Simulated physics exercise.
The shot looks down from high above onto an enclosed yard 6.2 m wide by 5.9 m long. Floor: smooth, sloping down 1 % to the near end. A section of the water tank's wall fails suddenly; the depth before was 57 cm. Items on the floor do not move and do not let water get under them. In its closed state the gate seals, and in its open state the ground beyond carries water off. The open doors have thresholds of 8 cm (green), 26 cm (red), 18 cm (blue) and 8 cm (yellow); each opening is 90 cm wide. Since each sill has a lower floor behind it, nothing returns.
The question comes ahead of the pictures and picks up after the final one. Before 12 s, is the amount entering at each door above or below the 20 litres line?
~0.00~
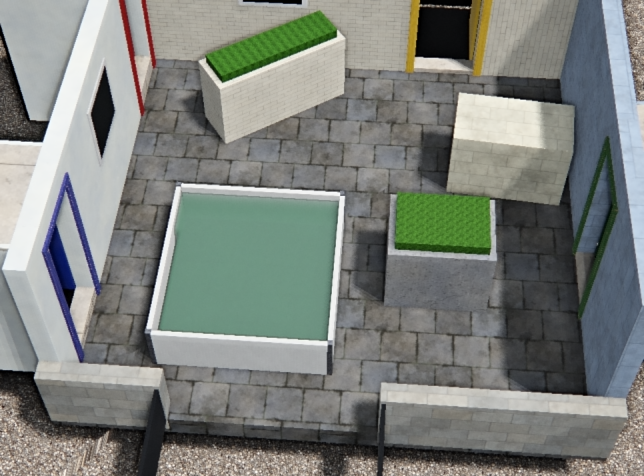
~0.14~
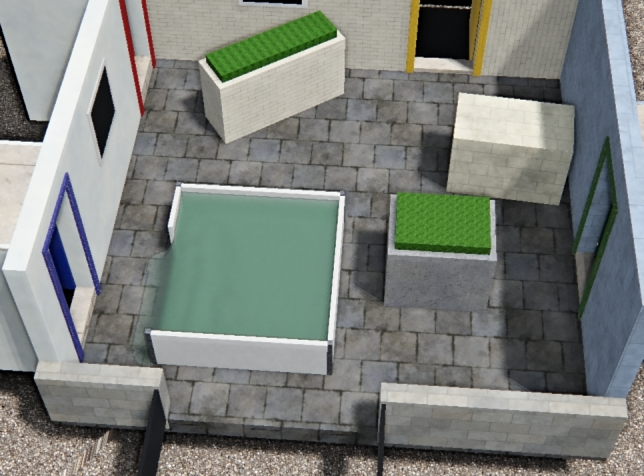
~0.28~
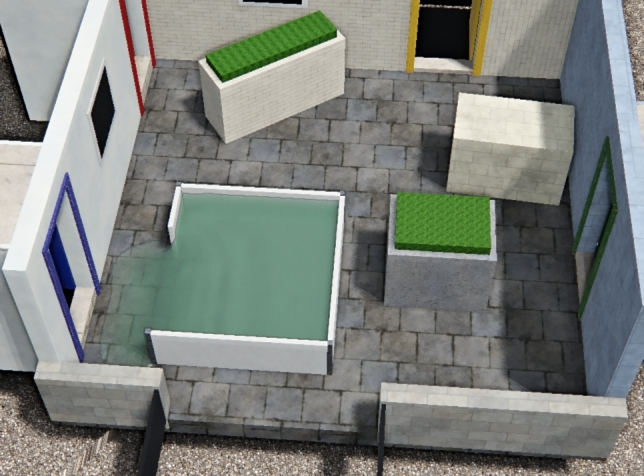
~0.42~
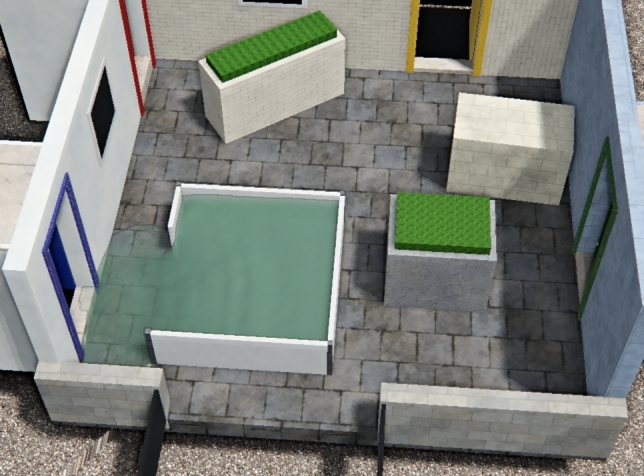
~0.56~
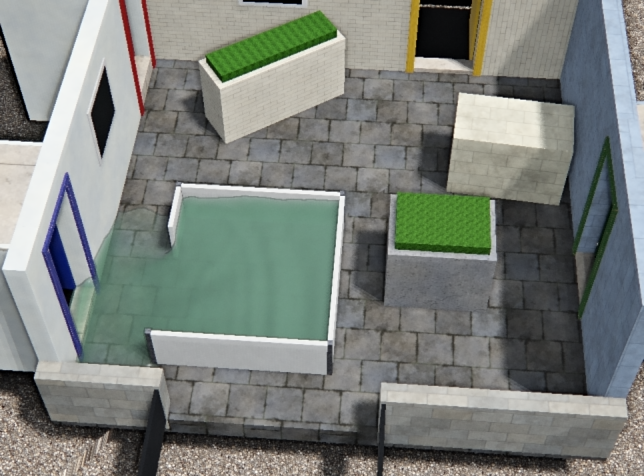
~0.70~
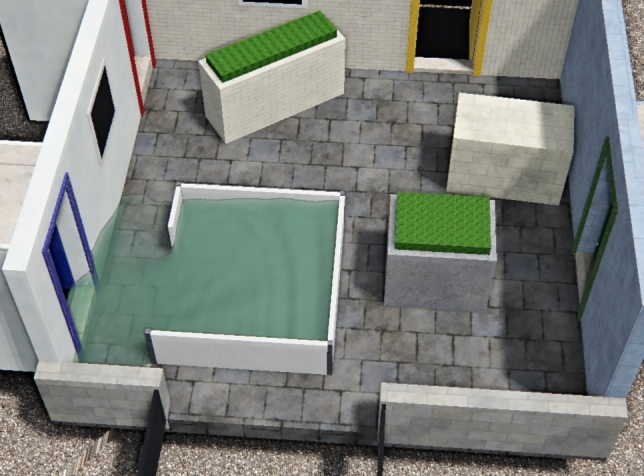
One by one: Green door: Within the allowance, red door: Within the allowance, blue door: Beyond the allowance, yellow door: Within the allowance.
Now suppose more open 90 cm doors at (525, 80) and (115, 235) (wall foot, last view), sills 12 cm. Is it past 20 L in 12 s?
Order as listed: Respected and surpassed.
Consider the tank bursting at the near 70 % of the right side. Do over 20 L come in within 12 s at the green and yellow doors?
Outcome at green: Exceeded; outcome at yellow: Not exceeded.
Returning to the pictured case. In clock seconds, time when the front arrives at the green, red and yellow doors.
Times: Green 4.0 seconds, red 1.8 seconds, yellow 5.0 seconds.
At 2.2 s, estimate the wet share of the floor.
Some 30 per cent of the floor is wet.
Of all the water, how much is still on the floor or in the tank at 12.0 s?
Some 70 in a hundred.
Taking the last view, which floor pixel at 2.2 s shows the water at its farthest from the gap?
That lands around (155, 64) in the last picture.
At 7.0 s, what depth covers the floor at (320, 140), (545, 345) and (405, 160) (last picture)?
2, 4 and 2 cm, respectively.
After 1.4 s water covers 15 % of the floor and is deepest (57 cm) near (74, 394); green door not reached, red door not reached, blue door 45 cm at the sill, 126 L in, yellow door not reached.
After 2.2 s water covers 30 % of the floor and is deepest (46 cm) near (74, 394); green door not reached, red door 3 cm at the sill, 0 L in, blue door 41 cm at the sill, 268 L in, yellow door not reached.
After 3.5 s water covers 50 % of the floor and is deepest (27 cm) near (74, 394); green door not reached, red door 9 cm at the sill, 0 L in, blue door 26 cm at the sill, 376 L in, yellow door not reached.
After 7.0 s water covers 80 % of the floor and is deepest (19 cm) near (145, 106); green door 2 cm at the sill, 0 L in, red door 19 cm at the sill, 0 L in, blue door 14 cm at the sill, 395 L in, yellow door 1 cm at the sill, 0 L in.
After 12.0 s water covers 95 % of the floor and is deepest (12 cm) near (74, 394); green door 8 cm at the sill, 0 L in, red door 7 cm at the sill, 0 L in, blue door 10 cm at the sill, 395 L in, yellow door 6 cm at the sill, 0 L in.
